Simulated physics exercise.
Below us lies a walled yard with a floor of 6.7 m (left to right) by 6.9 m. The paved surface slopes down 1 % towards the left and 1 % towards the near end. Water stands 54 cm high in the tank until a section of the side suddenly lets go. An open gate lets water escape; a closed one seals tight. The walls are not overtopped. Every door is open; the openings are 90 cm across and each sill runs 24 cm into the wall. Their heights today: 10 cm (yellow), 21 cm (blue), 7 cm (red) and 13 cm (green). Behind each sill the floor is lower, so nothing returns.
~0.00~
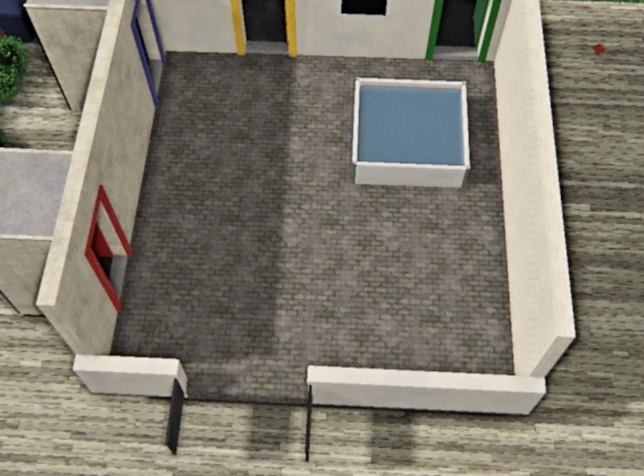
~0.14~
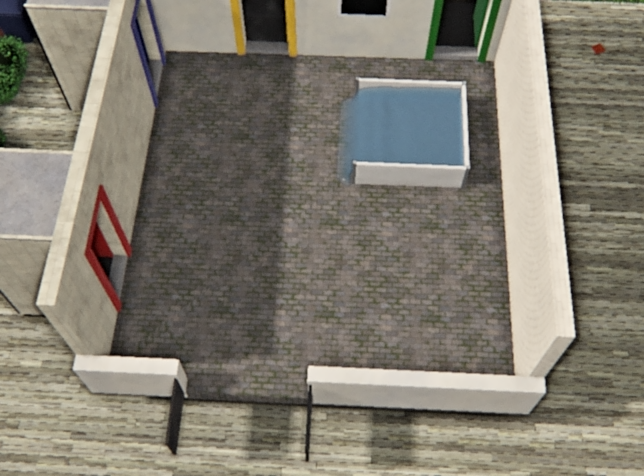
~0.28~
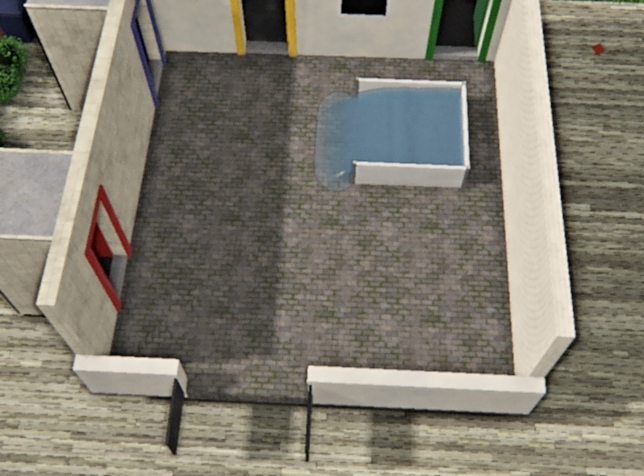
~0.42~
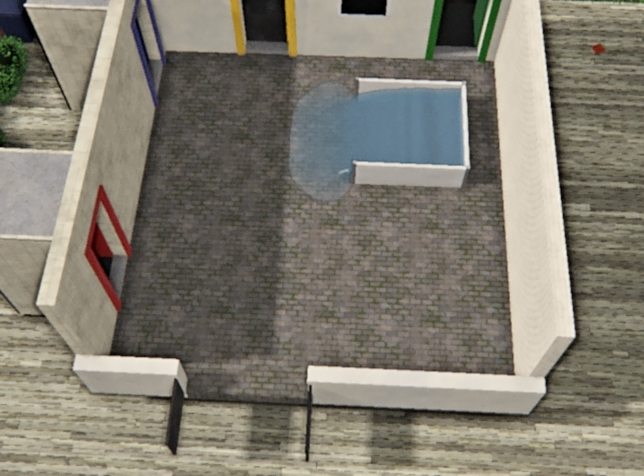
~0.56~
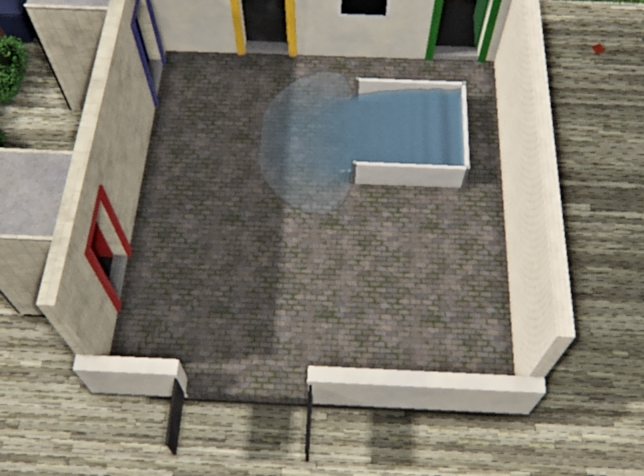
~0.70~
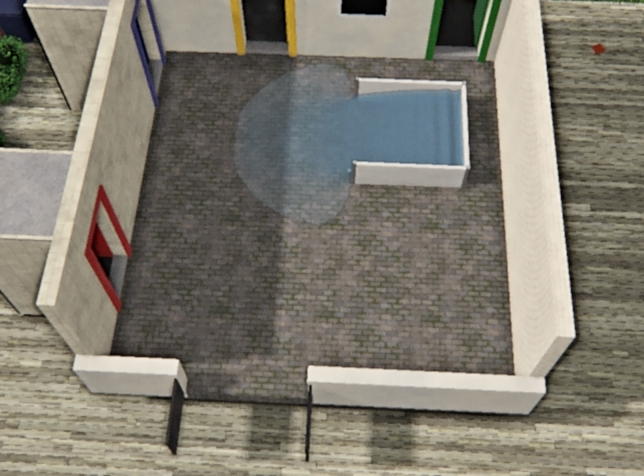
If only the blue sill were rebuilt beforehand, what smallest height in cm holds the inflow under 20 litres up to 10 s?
Some 20 cm above the ground.
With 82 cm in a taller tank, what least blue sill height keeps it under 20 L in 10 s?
Then roughly 32 cm.
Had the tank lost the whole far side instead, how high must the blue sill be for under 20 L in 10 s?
About 14.5 cm.
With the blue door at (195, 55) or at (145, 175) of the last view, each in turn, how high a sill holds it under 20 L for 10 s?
Roughly 18 and 18 cm.
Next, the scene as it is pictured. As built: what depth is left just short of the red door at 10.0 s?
About 10.0 cm.
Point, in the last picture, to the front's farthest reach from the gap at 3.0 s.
Near (107, 374).
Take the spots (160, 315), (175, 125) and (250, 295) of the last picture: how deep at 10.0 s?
About 10, 5 and 6 cm.
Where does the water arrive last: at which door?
It is the green one.
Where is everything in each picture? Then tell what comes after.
The first picture shows the tank at (411, 125) is whole and still, 54 cm deep; the blue door at (150, 50) is dry.
In the second picture, water pours out at (357, 133) and has run 0.2 m, to (342, 178); about 10 cm deep outside, 54 cm at the back.
In the third picture, the front is at (319, 145), 0.7 m from the gap at (357, 135); 1.2 m2 of floor is wet, 54 cm left at the back.
In the fourth picture, the gap is at (357, 135), the front 1.2 m out at (292, 160); the back of the tank holds 54 cm.
In the fifth picture, water pours out at (357, 135) and has run 1.7 m, to (263, 164); about 6 cm deep outside, 49 cm at the back.
In the sixth picture, the front is at (238, 161), 2.2 m from the gap at (357, 136); 5.6 m2 of floor is wet, 45 cm left at the back; the blue door at (150, 50), 4.1 m from the gap, is still 1.9 m from the nearest water.
After 1.4 s water covers 30 % of the floor, deepest (23 cm) near (346, 162); it has not reached the blue door.
After 3.0 s water covers 45 % of the floor, deepest (28 cm) near (160, 87); 27 cm at the blue door, 4 litres in over its 21 cm sill.
After 10.0 s water covers 80 % of the floor, deepest (12 cm) near (107, 374); 4 cm at the blue door, 13 litres in over its 21 cm sill.
At the blue door as built, the water arrived by 1.5 s and peaked near 27 cm at 2.8 s.
With a sill of 16 cm, 47 litres would have come in within the 10 s; with 21.5 cm, 11 litres. So under 20 litres takes about 20 cm.
